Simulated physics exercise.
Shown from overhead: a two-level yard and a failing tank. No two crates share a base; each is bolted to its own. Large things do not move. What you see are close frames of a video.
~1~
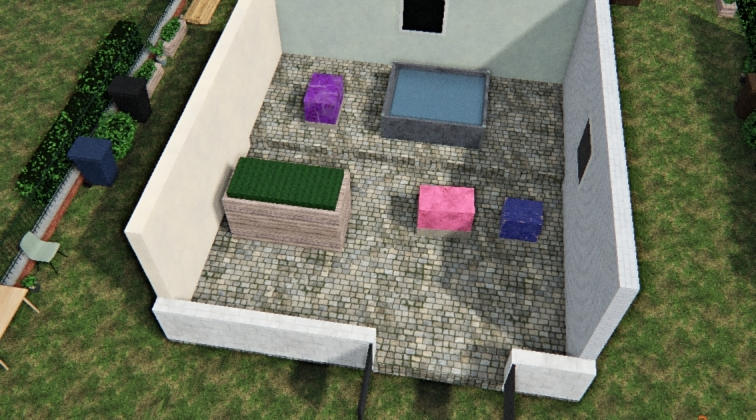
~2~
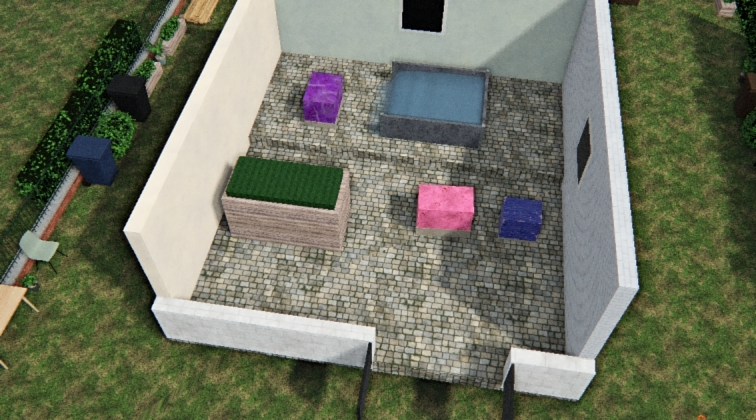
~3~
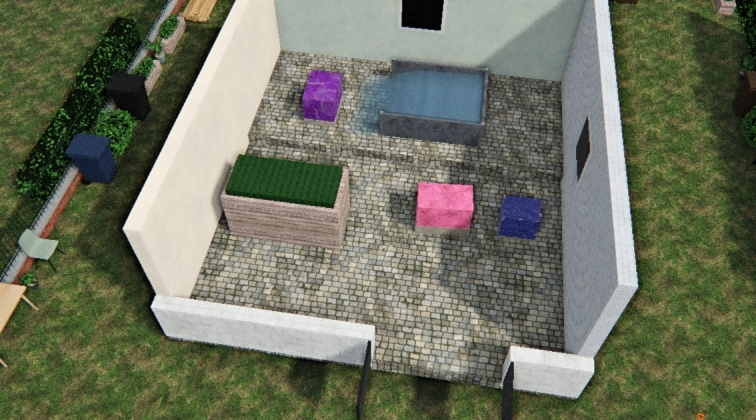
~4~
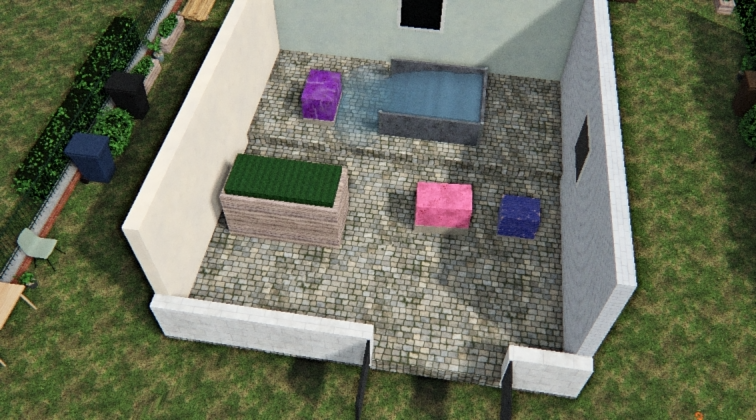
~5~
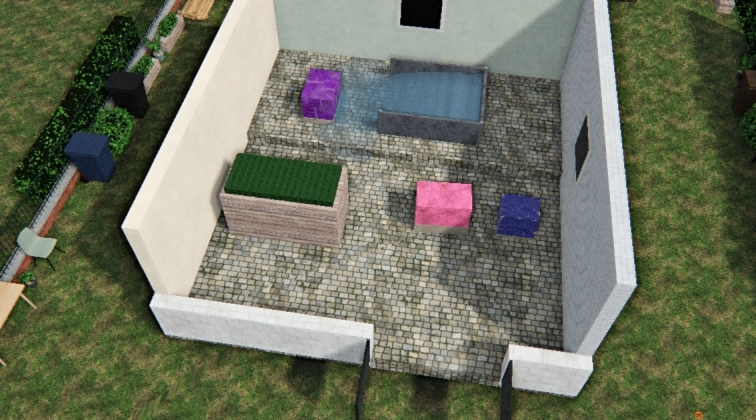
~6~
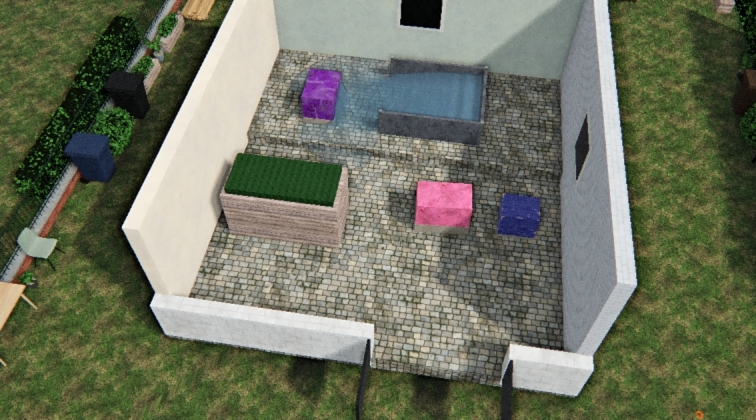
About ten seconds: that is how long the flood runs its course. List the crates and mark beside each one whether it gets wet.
Pink crate - stays dry; purple crate - gets wet; blue crate - gets wet.
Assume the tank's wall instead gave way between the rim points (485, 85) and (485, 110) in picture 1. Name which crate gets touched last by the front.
That would be the purple crate.
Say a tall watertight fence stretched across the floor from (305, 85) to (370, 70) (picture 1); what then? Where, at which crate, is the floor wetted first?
That would be the crate marked purple.
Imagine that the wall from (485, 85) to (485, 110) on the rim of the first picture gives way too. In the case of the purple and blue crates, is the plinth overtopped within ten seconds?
As I see it, the purple one is not reached, and the blue one gets reached.
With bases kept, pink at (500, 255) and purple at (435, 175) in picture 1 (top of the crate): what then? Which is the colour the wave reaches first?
Answer: The purple-painted one.
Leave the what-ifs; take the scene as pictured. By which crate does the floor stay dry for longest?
Should be the one in blue.
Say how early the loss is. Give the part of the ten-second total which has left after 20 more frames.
I make it 0 per cent.
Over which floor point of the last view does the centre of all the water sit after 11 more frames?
I'd say near (359, 105).
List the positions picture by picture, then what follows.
In the first frame, still water in the water tank at (437, 96).
In the second frame, the front is at (374, 134), out from the gap at (389, 103).
In the third frame, water pours out at (388, 102) and has run to (364, 136).
In the fourth frame, the front is at (354, 71), out from the gap at (388, 102).
In the fifth frame, water pours out at (387, 101) and has run to a hidden place.
In the sixth frame, the front is at (299, 79), out from the gap at (388, 101).
A moment on, water covers 20 % of the floor; the pink crate not reached, the purple crate water round its plinth, the blue crate not reached.
Next, water covers 25 % of the floor; the pink crate not reached, the purple crate water round its plinth, the blue crate not reached.
Then, water covers 40 % of the floor; the pink crate water round its plinth, the purple crate water round its plinth, the blue crate not reached.
Later, water covers 60 % of the floor; the pink crate water round its plinth, the purple crate water round its plinth, the blue crate water round its plinth.
In the end, water covers 85 % of the floor; the pink crate stayed above the water, the purple crate was topped, the blue crate was topped.
